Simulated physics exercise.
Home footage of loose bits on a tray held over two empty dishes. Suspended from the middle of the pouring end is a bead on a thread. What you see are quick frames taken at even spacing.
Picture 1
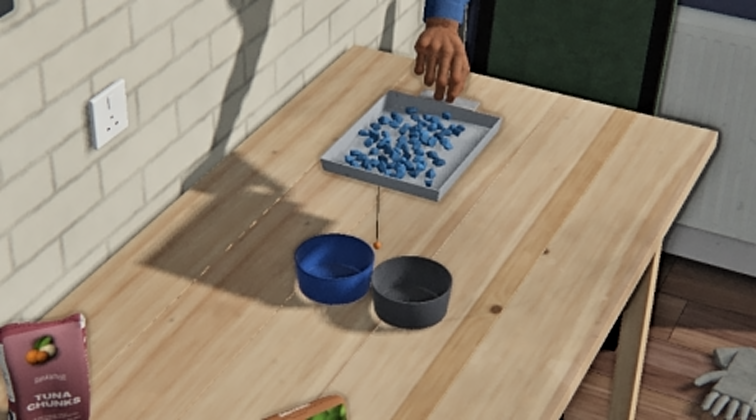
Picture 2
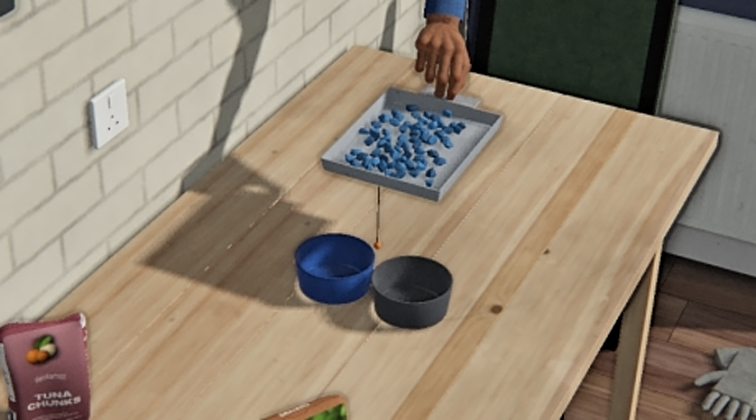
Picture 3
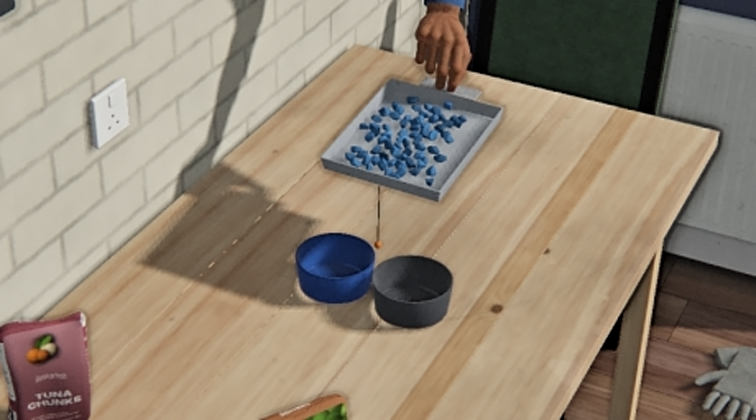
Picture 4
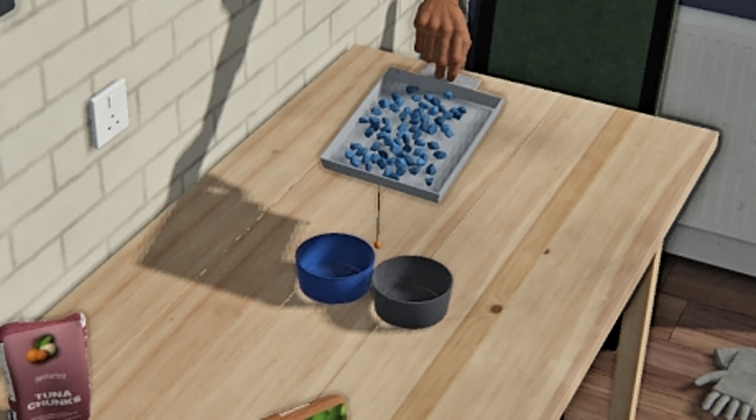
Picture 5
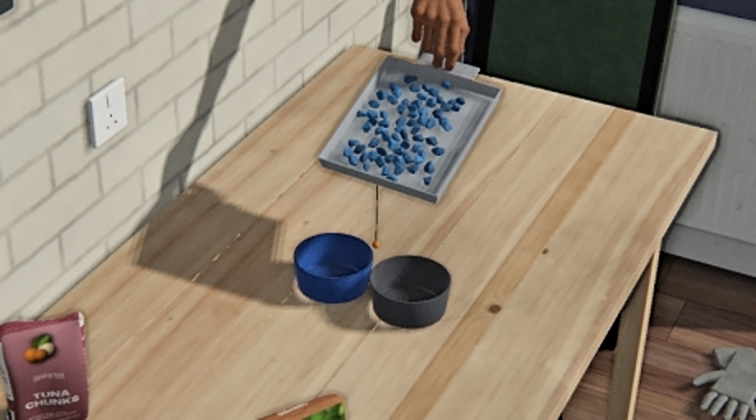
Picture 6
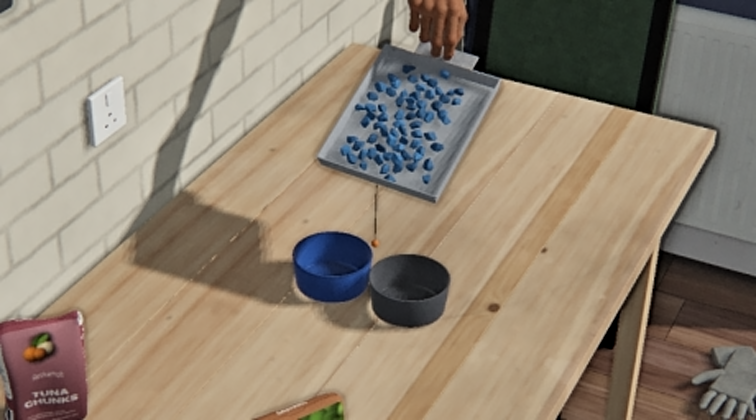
At the start, a hand holds a grey tray of small blue stones level above a wooden table, with a bead hanging on a thread near a blue dish and a dark grey dish. The hand then gradually raises the back, tilting the tray toward its front right corner, while the stones stay on it.
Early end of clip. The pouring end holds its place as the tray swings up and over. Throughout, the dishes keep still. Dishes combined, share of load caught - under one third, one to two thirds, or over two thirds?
Over two thirds.
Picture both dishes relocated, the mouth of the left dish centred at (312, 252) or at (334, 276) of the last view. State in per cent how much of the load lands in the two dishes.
It works out to 80 percent and then 80 percent.
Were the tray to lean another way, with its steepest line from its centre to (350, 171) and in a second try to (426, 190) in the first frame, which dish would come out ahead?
On the first try it would be the one on the left, and on the second the one on the right.
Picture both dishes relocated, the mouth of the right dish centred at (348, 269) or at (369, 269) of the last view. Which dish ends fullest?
Run 1: The one on the right side. Run 2: The one on the right side.
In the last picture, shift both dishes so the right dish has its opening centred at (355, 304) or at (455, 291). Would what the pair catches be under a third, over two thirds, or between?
The two tries come out as under a third and over two thirds in turn.
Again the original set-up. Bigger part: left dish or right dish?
Fuller at the end: The rightward dish.
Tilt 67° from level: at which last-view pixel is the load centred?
Somewhere about (392, 166).
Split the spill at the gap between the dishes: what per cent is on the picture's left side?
Around 80 per cent, give or take.
Soon after the last picture, tray tipped steeply; all on the tray.
A little later, tray tipped past a quarter turn; about a quarter on the tray; about a third in the right dish; a small part in the left dish; a small part outside both; about a quarter in the air.
Later still, tray tipped past a quarter turn; about two thirds in the right dish; about a quarter in the left dish; about a quarter outside both.
At rest, tray tipped past a quarter turn; about two thirds in the right dish; about a quarter in the left dish; about a quarter outside both.
